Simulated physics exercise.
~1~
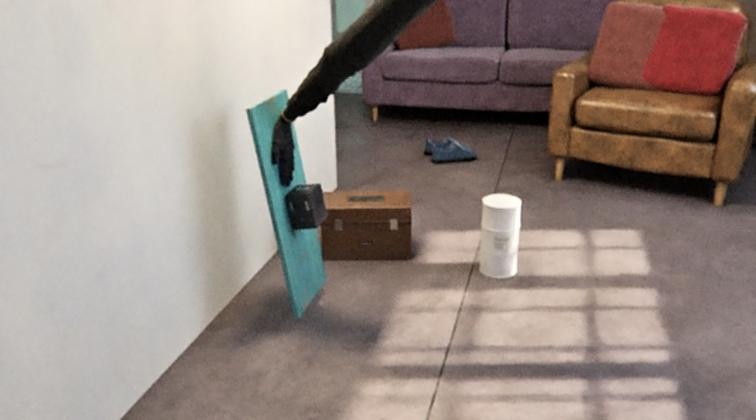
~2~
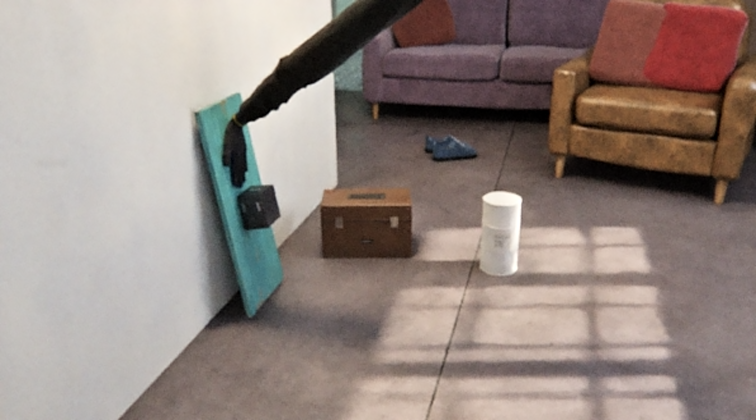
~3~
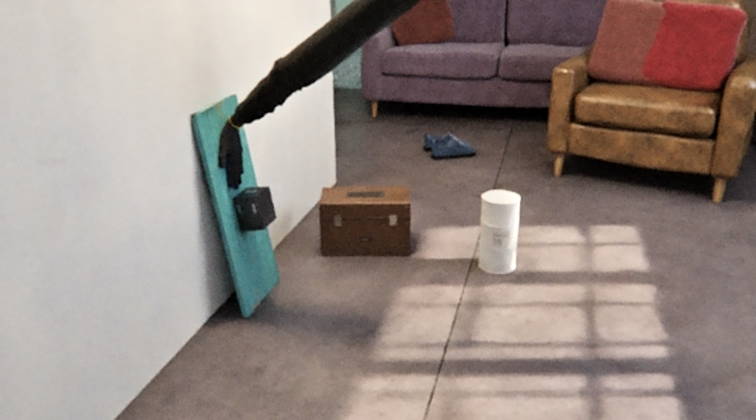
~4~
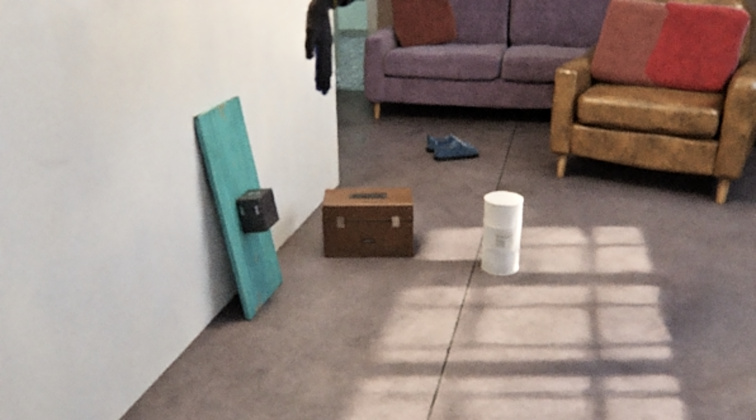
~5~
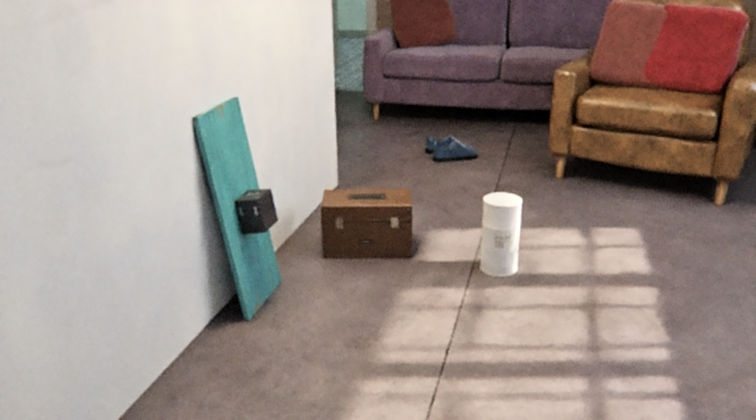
The footage shows a dark-sleeved arm moving a turquoise board with a small black box attached leftward and leaning it against a pale wall, near a brown toolbox and a white canister. The hand lets go and withdraws, and the board stays leaning.
